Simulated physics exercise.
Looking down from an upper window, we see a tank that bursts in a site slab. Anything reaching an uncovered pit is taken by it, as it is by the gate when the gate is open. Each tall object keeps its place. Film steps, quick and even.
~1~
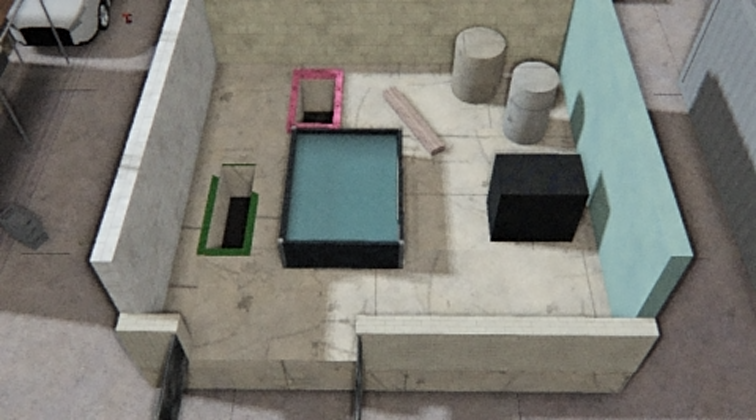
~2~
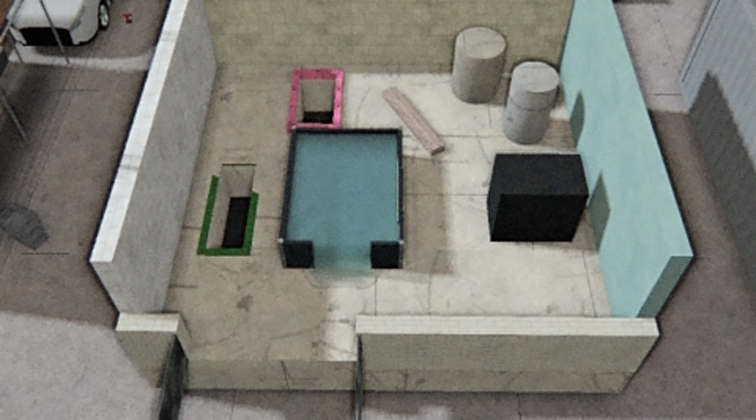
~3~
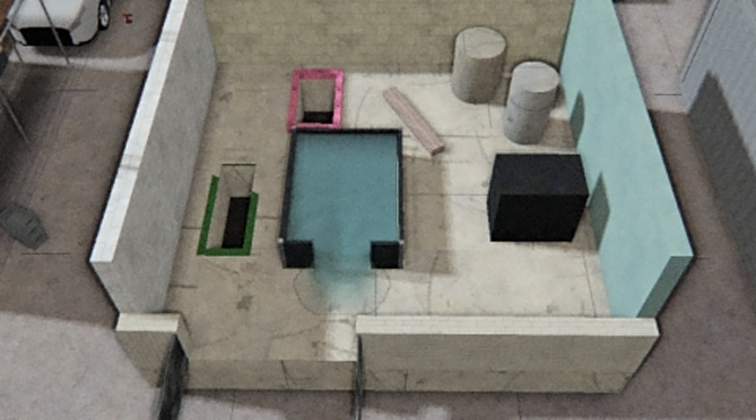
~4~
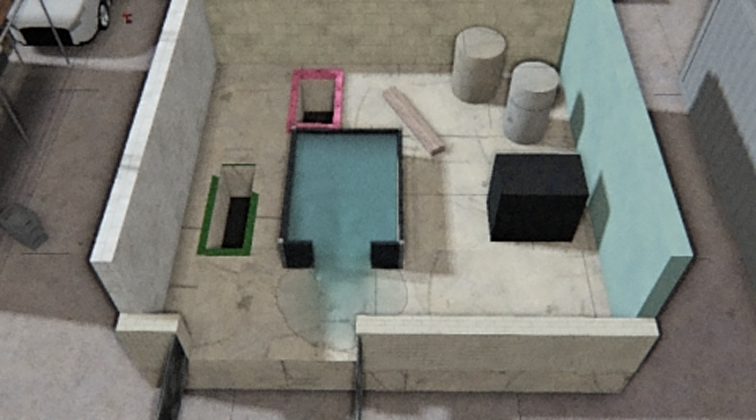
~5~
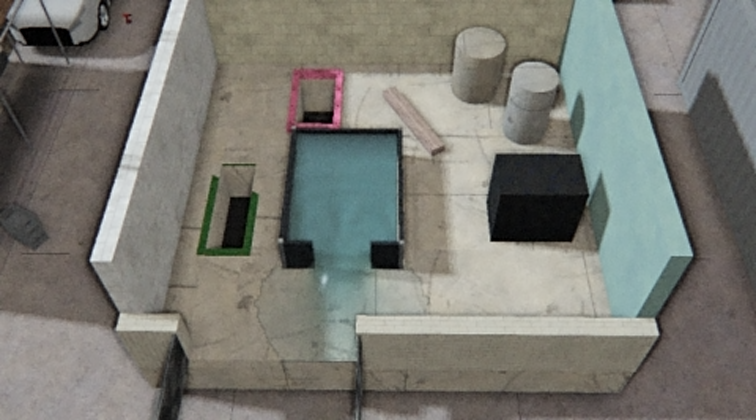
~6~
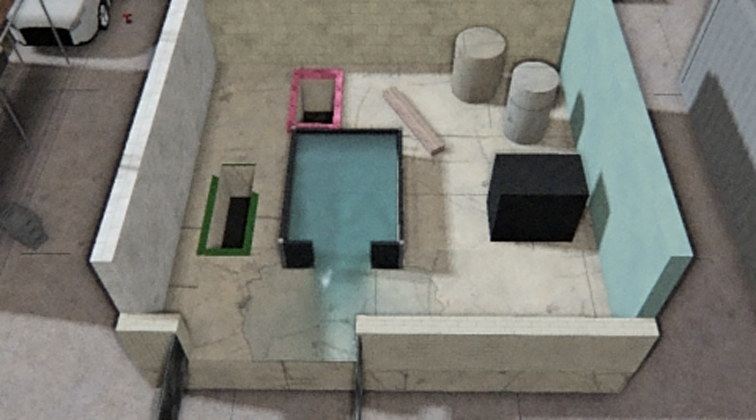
In this clip, seen from above, a dark-edged tank of blue-green water stands whole inside a walled slab, then its near side opens and water pours out, spreading across the floor toward the gap in the front wall.
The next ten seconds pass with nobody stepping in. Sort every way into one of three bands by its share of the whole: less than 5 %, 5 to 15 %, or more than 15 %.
Bands: The gate - more than 15 %; the pink pit - less than 5 %; the green pit - less than 5 %.
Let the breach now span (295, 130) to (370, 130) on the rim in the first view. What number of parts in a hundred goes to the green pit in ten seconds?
For green, roughly 15 in a hundred.
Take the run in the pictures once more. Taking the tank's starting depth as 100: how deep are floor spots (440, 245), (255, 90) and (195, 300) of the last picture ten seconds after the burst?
Estimated readings in sequence: 6, 0, 2 percent.
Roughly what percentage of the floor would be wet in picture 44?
Roughly 30 %.
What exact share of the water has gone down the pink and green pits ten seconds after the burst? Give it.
In the order asked: 0 percent and 0 percent.
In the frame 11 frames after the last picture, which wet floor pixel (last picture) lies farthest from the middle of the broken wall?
The flood front should get to about (617, 345).
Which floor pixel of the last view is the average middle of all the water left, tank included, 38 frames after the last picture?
At about (412, 241).
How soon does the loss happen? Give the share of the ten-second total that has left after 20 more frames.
I'd put it at 55 per cent.
A moment on, water covers 15 % of the floor; the gate 9 %, the pink pit 0 %, the green pit 0 %.
Next, water covers 20 % of the floor; the gate 20 %, the pink pit 0 %, the green pit 0 %.
Then, water covers 25 % of the floor; the gate 32 %, the pink pit 0 %, the green pit 0 %.
Later, water covers 30 % of the floor; the gate 46 %, the pink pit 0 %, the green pit 0 %.
In the end, water covers 45 % of the floor; the gate 57 %, the pink pit 0 %, the green pit 0 %.
